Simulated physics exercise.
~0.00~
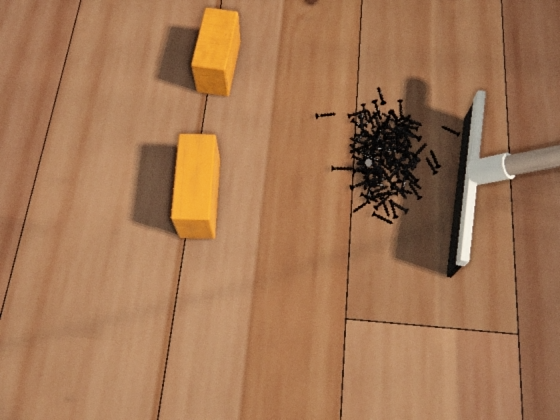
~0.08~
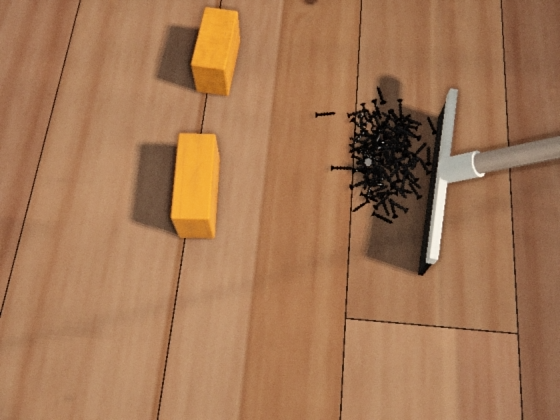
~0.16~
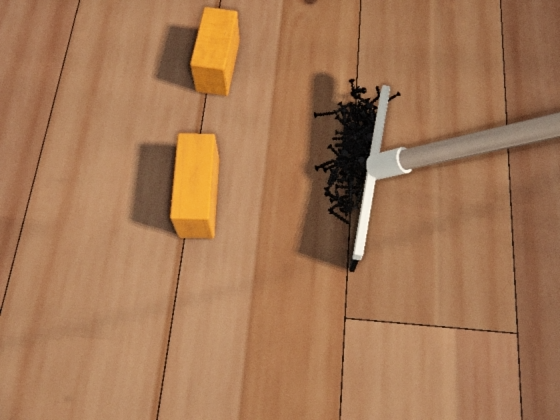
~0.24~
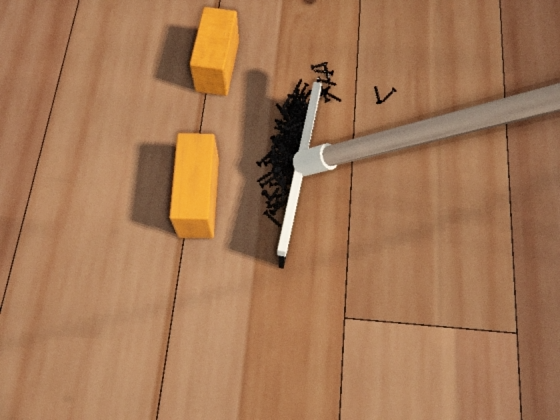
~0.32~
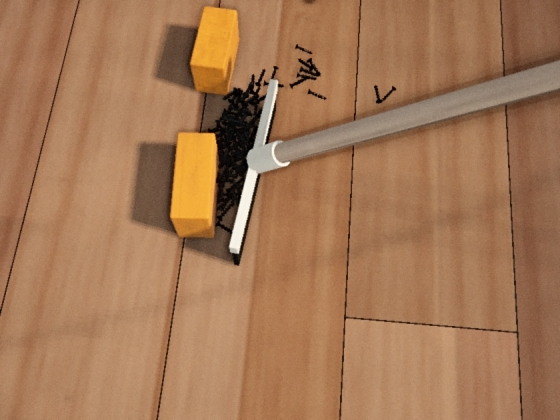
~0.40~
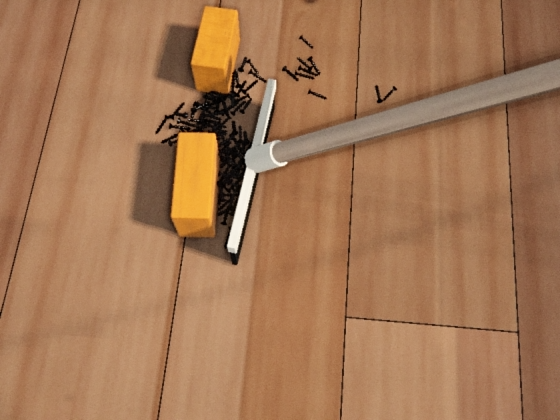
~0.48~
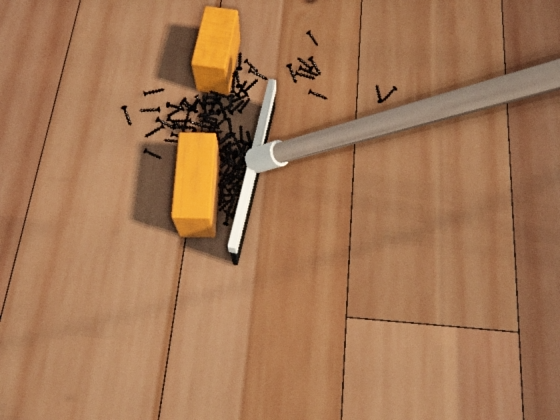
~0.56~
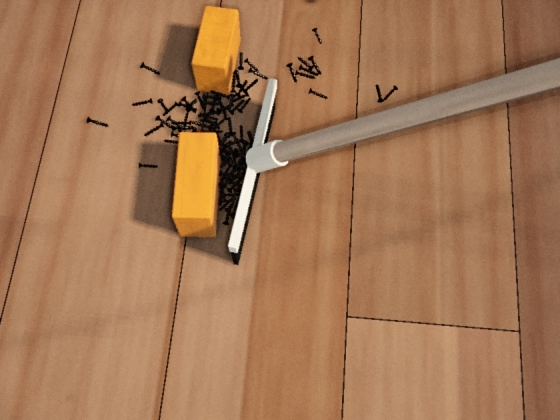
On a floor of light brown wooden planks, seen from above at a slant, a loose pile of small black screws lies right of two yellow-orange blocks that stand with a narrow gap between them. A white squeegee with a black edge and a pale handle slides left from the right side and gathers the screws against its blade. It pushes them towards the blocks, leaving a few stragglers behind near its upper end. The squeegee halts just short of the blocks. Many screws spill through the gap and scatter beyond it, while most stay held up before the blocks.
